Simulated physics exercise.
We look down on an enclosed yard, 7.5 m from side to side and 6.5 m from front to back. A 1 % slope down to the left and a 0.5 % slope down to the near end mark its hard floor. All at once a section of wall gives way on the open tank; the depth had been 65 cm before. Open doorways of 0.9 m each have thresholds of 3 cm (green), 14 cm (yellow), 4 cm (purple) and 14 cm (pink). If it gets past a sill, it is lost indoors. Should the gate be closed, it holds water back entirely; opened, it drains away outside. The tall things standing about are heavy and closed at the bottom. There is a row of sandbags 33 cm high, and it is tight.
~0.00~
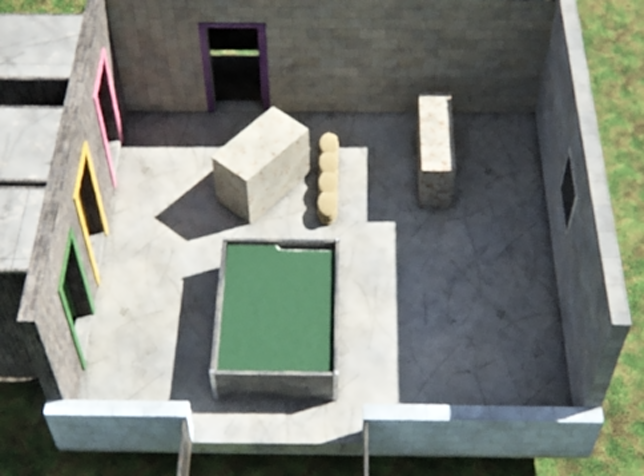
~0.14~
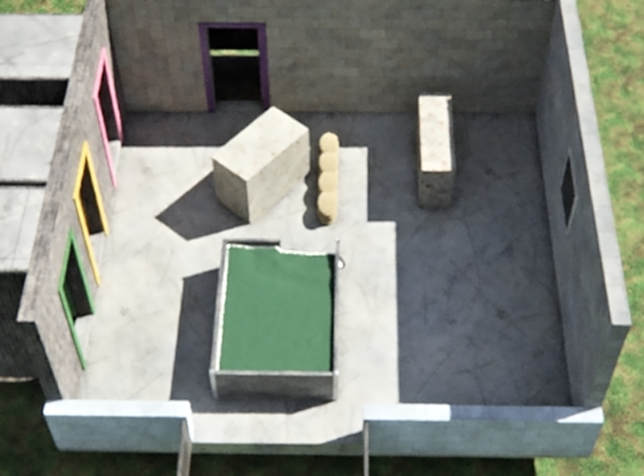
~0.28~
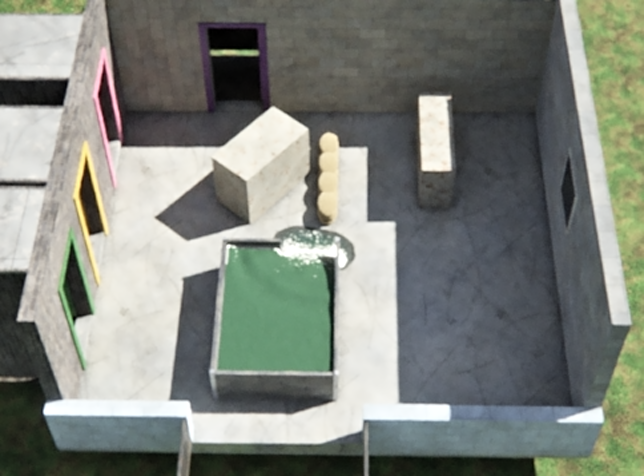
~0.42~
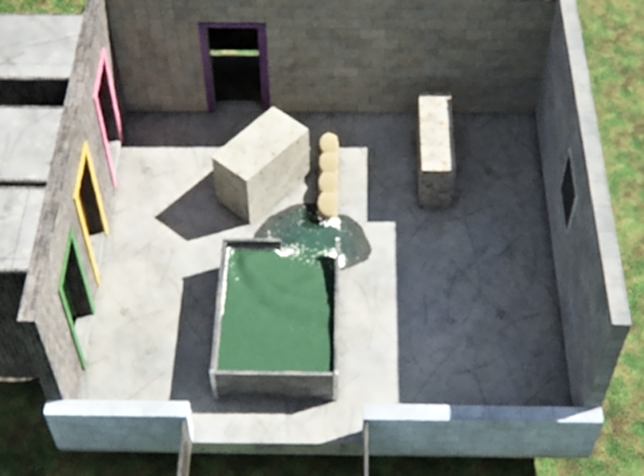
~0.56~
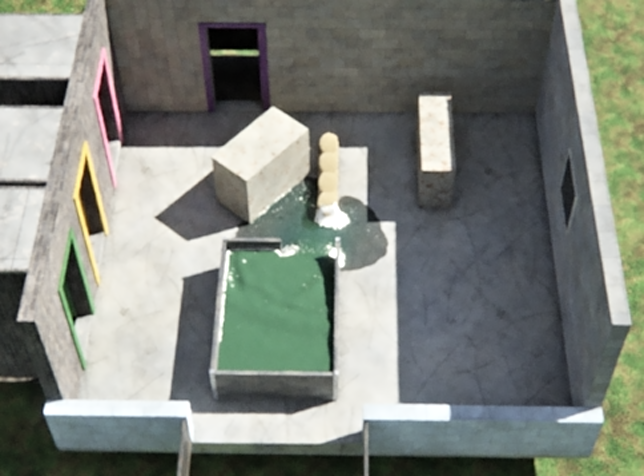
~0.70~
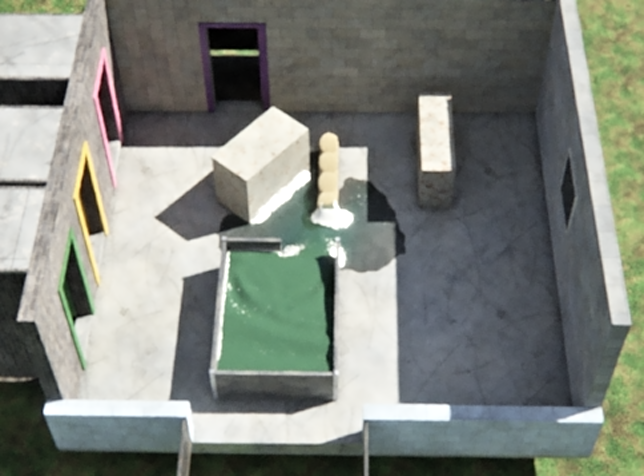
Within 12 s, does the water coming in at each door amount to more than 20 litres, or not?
At the green door: More than 20 litres. At the yellow door: Not more than 20 litres. At the purple door: More than 20 litres. At the pink door: Not more than 20 litres.
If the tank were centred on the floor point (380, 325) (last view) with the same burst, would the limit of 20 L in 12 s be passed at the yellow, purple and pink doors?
Result - yellow door does not exceed it, purple door does not exceed it, pink door does not exceed it.
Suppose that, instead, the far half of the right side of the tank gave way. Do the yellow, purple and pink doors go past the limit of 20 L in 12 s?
Yellow: Within the limit; purple: Within the limit; pink: Within the limit.
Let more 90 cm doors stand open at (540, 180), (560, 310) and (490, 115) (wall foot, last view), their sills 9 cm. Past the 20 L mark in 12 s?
Taking them in order, the first gets too little, the second too little and the third too little.
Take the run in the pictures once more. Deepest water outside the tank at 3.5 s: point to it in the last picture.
Close to pixel (280, 203).
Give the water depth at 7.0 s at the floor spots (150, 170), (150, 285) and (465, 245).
8, 3 and 3 cm.
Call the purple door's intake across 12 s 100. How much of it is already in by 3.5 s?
That works out near 25%.
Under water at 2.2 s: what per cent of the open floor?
About 25 per cent.
After 1.4 s water covers 15 % of the floor and is deepest (40 cm) near (291, 195); green door not reached, yellow door not reached, purple door not reached, pink door not reached.
After 2.2 s water covers 25 % of the floor and is deepest (46 cm) near (291, 195); green door not reached, yellow door not reached, purple door 6 cm at the sill, 0 L in, pink door not reached.
After 3.5 s water covers 45 % of the floor and is deepest (30 cm) near (280, 203); green door 2 cm at the sill, 0 L in, yellow door 6 cm at the sill, 0 L in, purple door 7 cm at the sill, 8 L in, pink door not reached.
After 7.0 s water covers 75 % of the floor and is deepest (16 cm) near (279, 211); green door 6 cm at the sill, 21 L in, yellow door 9 cm at the sill, 0 L in, purple door 6 cm at the sill, 31 L in, pink door 10 cm at the sill, 0 L in.
After 12.0 s water covers 95 % of the floor and is deepest (14 cm) near (135, 427); green door 8 cm at the sill, 61 L in, yellow door 7 cm at the sill, 0 L in, purple door 3 cm at the sill, 35 L in, pink door 8 cm at the sill, 0 L in.
